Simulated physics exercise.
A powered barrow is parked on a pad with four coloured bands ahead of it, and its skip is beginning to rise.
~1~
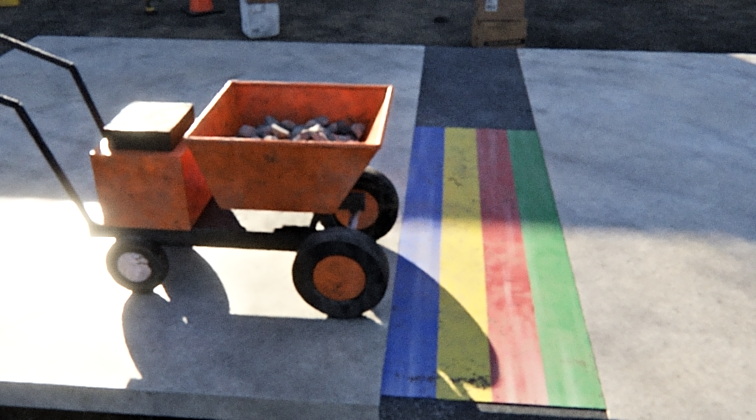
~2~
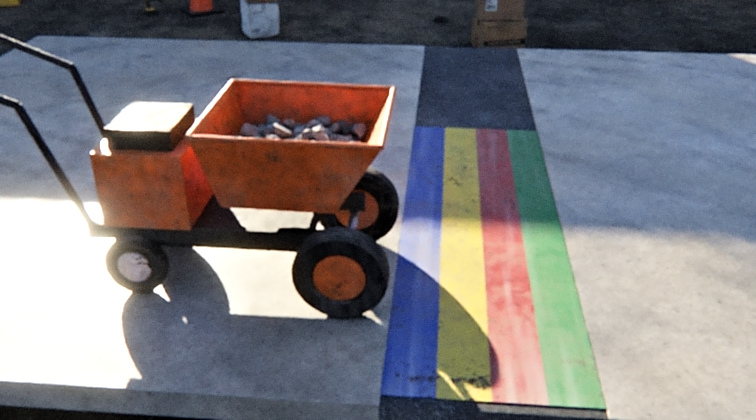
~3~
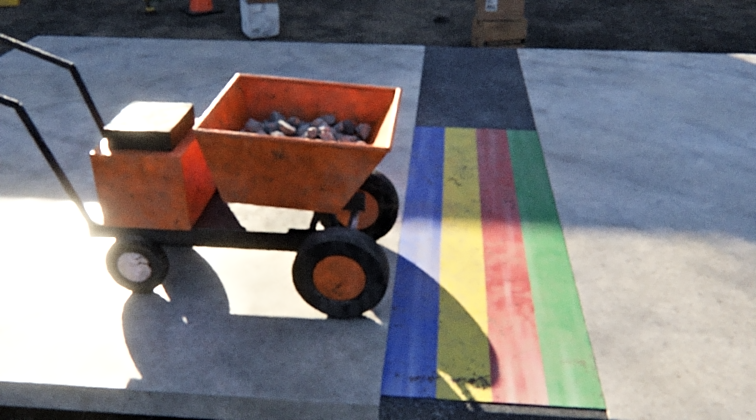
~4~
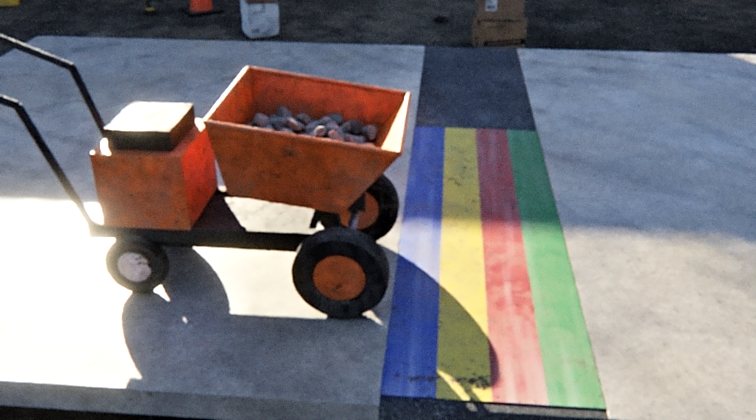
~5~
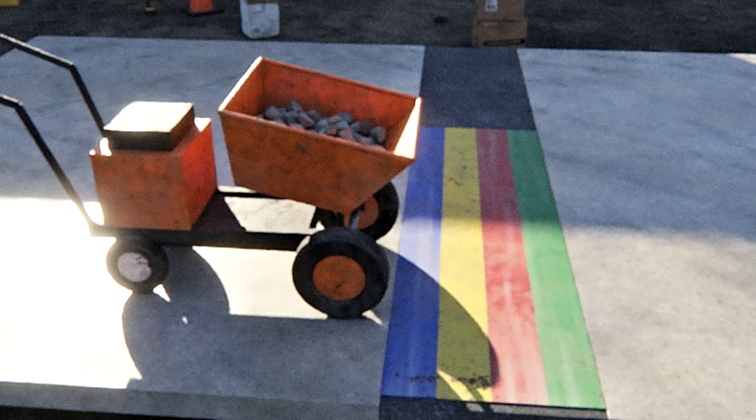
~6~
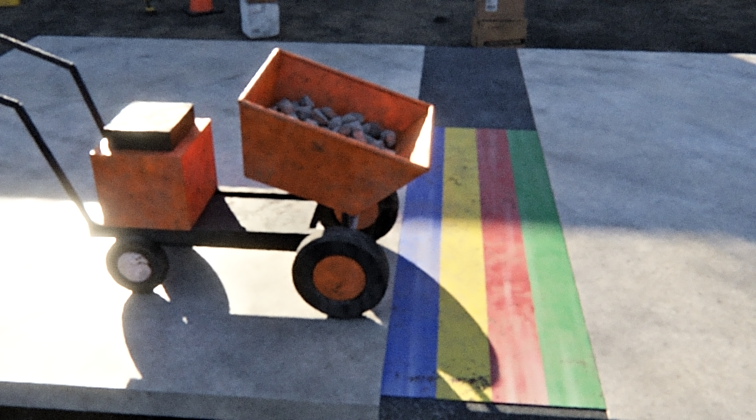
The orange skip of a small parked barrow, loaded with broken stones, sat level at first, then rose at the back and tilted gradually to the right beside blue, yellow, red and green strips.
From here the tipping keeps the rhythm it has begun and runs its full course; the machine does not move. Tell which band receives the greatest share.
I would say the red band receives it.
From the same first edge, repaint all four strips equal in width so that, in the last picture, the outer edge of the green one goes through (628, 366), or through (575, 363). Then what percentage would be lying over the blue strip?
The first painting gives around 0 per cent, the second around 0 per cent.
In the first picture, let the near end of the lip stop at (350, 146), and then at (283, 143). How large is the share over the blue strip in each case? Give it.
0 and 30 in a hundred, in that order.
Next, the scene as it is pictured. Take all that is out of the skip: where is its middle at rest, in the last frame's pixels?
Somewhere around (521, 276) in the final view.
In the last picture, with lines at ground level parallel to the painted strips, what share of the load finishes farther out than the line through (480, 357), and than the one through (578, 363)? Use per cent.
Close to 80 % and 20 %, in that order.
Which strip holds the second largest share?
Second: Green.
Shortly afterwards, skip tipped steeply; the whole lot in the skip.
Next, skip tipped right over; all but a few in the skip; only a few over the red strip.
Some moments later, skip tipped right over; near half in the skip; near a quarter over the red strip; near a quarter over the green strip; a little off the paint.
In the end, skip tipped right over; a little in the skip; none at all over the blue strip; a little over the yellow strip; near a third over the red strip; near a quarter over the green strip; a little off the paint.
